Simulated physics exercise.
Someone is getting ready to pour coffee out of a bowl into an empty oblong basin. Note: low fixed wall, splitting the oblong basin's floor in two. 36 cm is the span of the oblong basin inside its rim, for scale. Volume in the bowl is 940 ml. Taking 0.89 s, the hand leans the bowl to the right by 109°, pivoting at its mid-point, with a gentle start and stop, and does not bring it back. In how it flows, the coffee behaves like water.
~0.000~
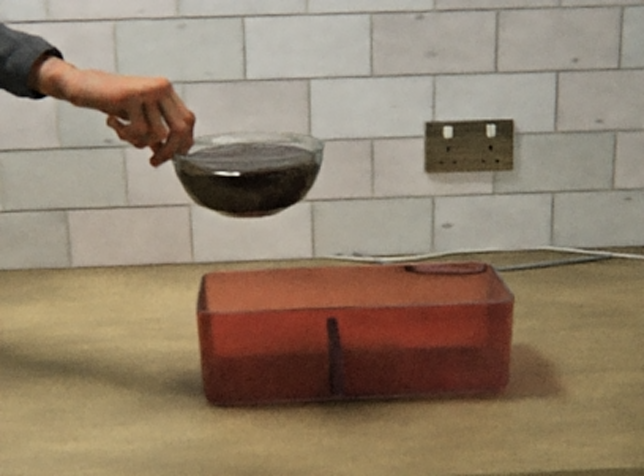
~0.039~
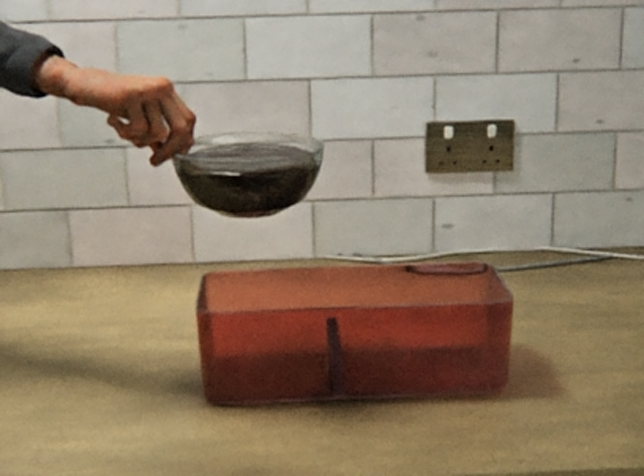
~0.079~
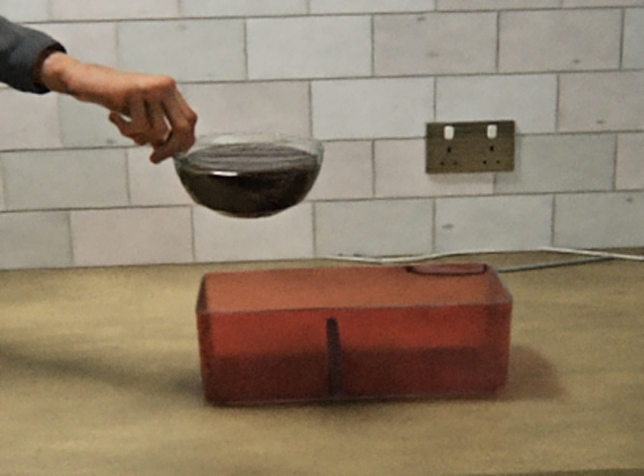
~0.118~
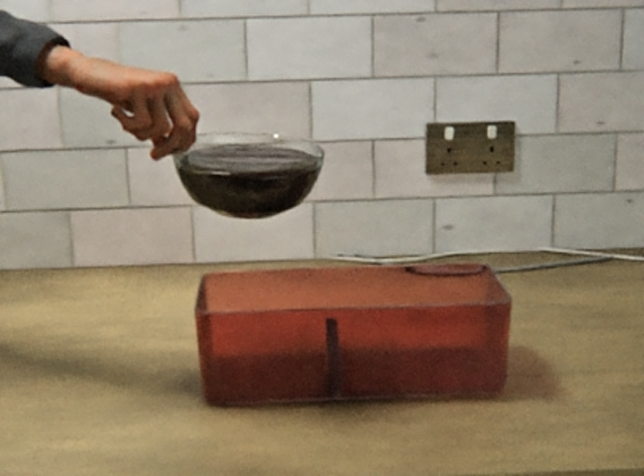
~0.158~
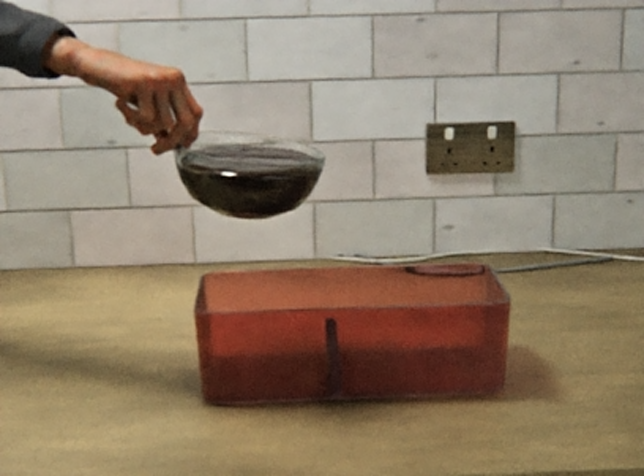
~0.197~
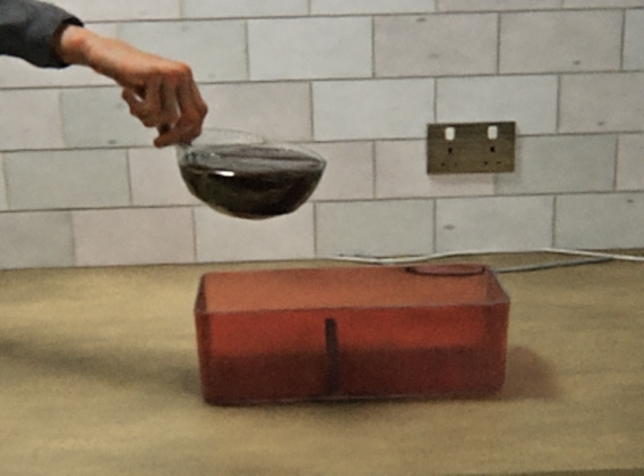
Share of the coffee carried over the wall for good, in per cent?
Near 79 per cent.
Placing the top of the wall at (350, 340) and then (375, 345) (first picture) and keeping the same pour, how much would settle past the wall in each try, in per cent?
First try about 70 %, second try about 45 %.
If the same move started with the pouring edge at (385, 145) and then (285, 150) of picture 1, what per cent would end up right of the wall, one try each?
Respectively about 90 and 55 percent.
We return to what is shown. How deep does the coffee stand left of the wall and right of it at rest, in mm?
Some 8 mm on the left and some 28 mm on the right.
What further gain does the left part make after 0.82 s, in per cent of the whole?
It comes to about 3 per cent.
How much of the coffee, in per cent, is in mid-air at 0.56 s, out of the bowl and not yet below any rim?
I'd say close to 44 per cent.
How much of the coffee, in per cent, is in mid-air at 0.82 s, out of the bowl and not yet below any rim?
4 in a hundred, give or take.
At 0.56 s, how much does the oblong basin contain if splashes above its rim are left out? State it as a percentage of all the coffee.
24 %, roughly.
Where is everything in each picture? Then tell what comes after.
In the first frame, it leans 0°; its right rim is at (323, 145); the coffee meets the walls at (176, 159) and (320, 155); the oblong basin's rim runs from (200, 293) to (502, 281); the wall's top is at (335, 338).
In the second frame, it leans 1°; its right rim is at (323, 146); the coffee meets the walls at (176, 159) and (319, 155).
In the third frame, it leans 2°; its right rim is at (323, 149); the coffee meets the walls at (177, 158) and (319, 157).
In the fourth frame, it leans 5°; its right rim is at (323, 153); the coffee meets the walls at (178, 157) and (319, 159).
In the fifth frame, it leans 8°; its right rim is at (324, 158); the coffee meets the walls at (179, 157) and (321, 160).
In the sixth frame, it leans 13°; its right rim is at (325, 164); the coffee meets the walls at (181, 157) and (323, 161).
By 0.56 s the tilt is 75° and 32 per cent is still to pour, 0 is left of the wall and 24 right of it.
By 0.82 s the tilt is 107° and 0 per cent is still to pour, 17 is left of the wall and 78 right of it.
By 1.09 s the tilt is 109° and 0 per cent is still to pour, 19 is left of the wall and 79 right of it.
By 1.39 s the tilt is 109° and 0 per cent is still to pour, 20 is left of the wall and 79 right of it.
At rest 20 per cent lies left of the wall, 79 right of it and 2 outside.
